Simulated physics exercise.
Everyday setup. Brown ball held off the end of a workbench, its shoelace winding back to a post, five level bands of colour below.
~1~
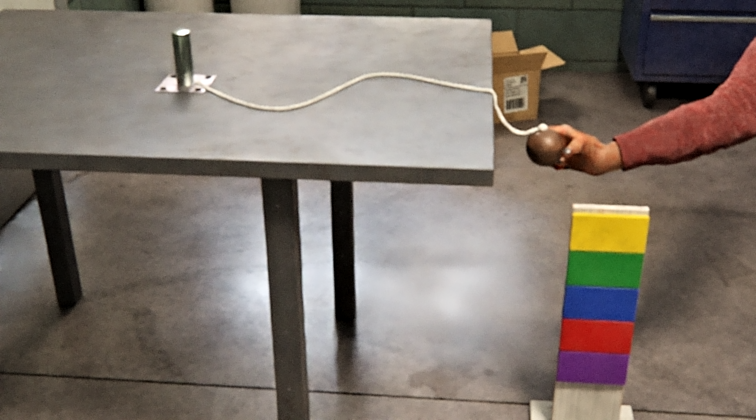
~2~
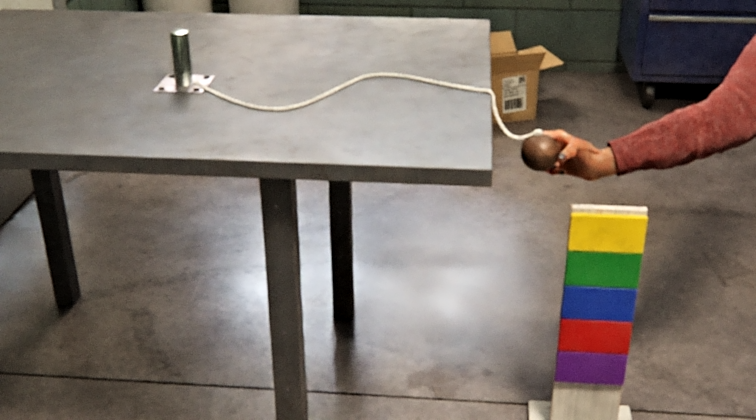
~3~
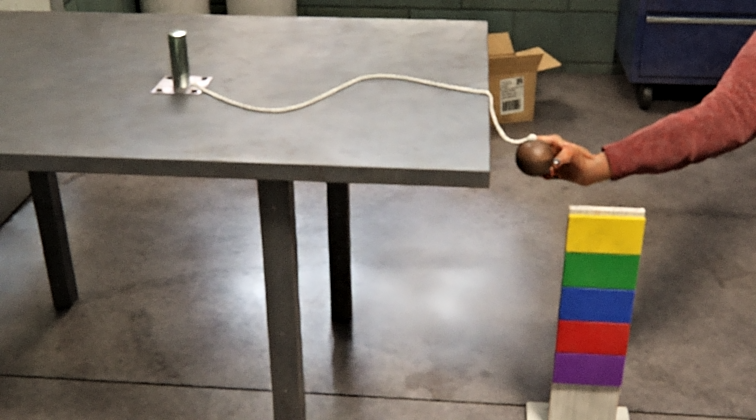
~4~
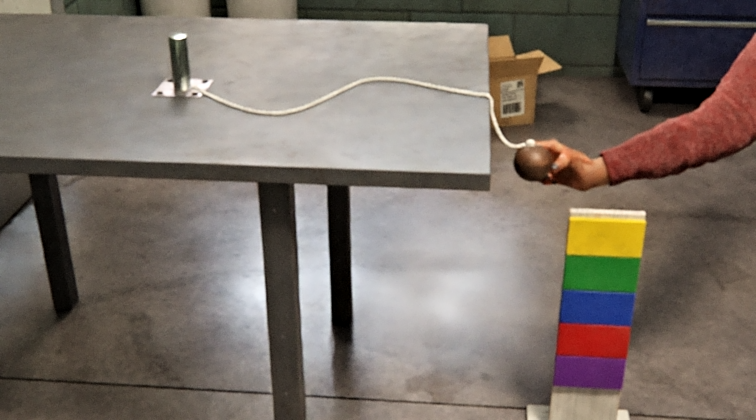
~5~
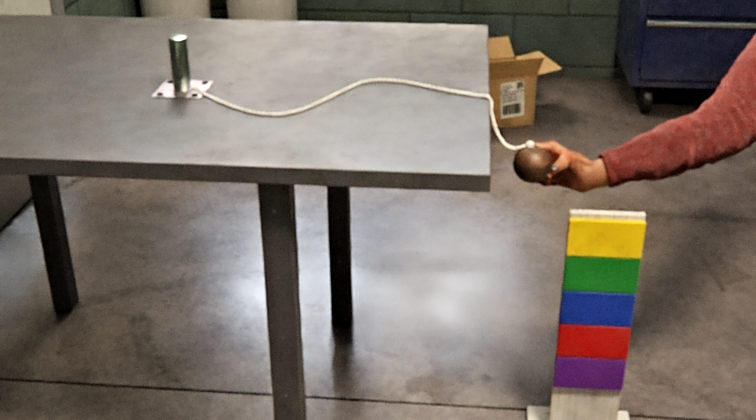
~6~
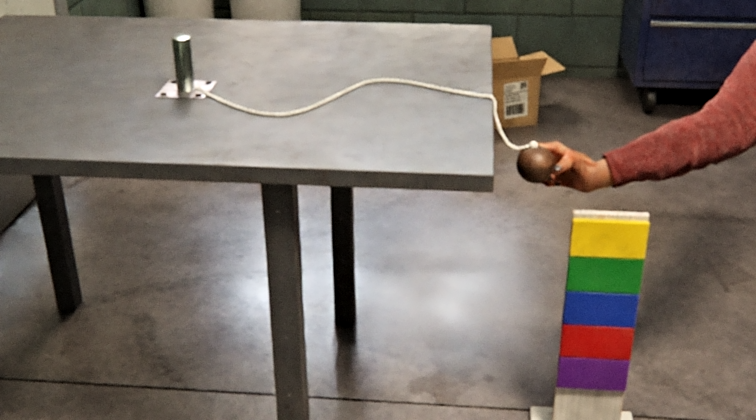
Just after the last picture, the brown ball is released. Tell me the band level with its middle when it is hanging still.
That is the green band.
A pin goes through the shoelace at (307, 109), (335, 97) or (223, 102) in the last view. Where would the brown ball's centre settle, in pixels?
Expect roughly (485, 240) for the first, (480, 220) for the second and (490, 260) for the third.
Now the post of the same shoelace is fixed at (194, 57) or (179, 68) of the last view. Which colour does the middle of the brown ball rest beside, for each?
For the first spot, yellow; for the second, yellow.
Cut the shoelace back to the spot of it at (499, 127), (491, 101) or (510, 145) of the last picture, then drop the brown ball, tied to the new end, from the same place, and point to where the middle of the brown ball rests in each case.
One spot per try: (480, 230), (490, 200), and (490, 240).
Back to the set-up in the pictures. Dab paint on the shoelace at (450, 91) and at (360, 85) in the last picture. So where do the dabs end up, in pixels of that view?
To (493, 150) for the first and to (426, 104) for the second.
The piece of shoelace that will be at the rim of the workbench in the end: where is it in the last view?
The bit in question sits close to (420, 85).
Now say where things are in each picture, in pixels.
The first picture shows brown ball (545, 147); yellow (609, 235); green (605, 270); blue (601, 304); red (597, 337); purple (593, 369).
The second picture shows brown ball (540, 152); shoelace through (217, 94) (282, 109) (342, 87) (407, 77) (480, 91).
The third picture shows brown ball (535, 157).
The fourth picture shows brown ball (533, 163); shoelace through (215, 98) (281, 113) (340, 91) (405, 81) (479, 95).
The fifth picture shows brown ball (532, 164).
The sixth picture shows brown ball (536, 164); shoelace through (219, 100) (284, 115) (344, 92) (409, 83) (482, 96).
Early on, ball near (517, 261); level with green.
Midway, ball near (447, 272); level with green.
Near the end, ball near (491, 272); level with green.
Finally, ball near (493, 277); level with green. Its middle rests at the green band.
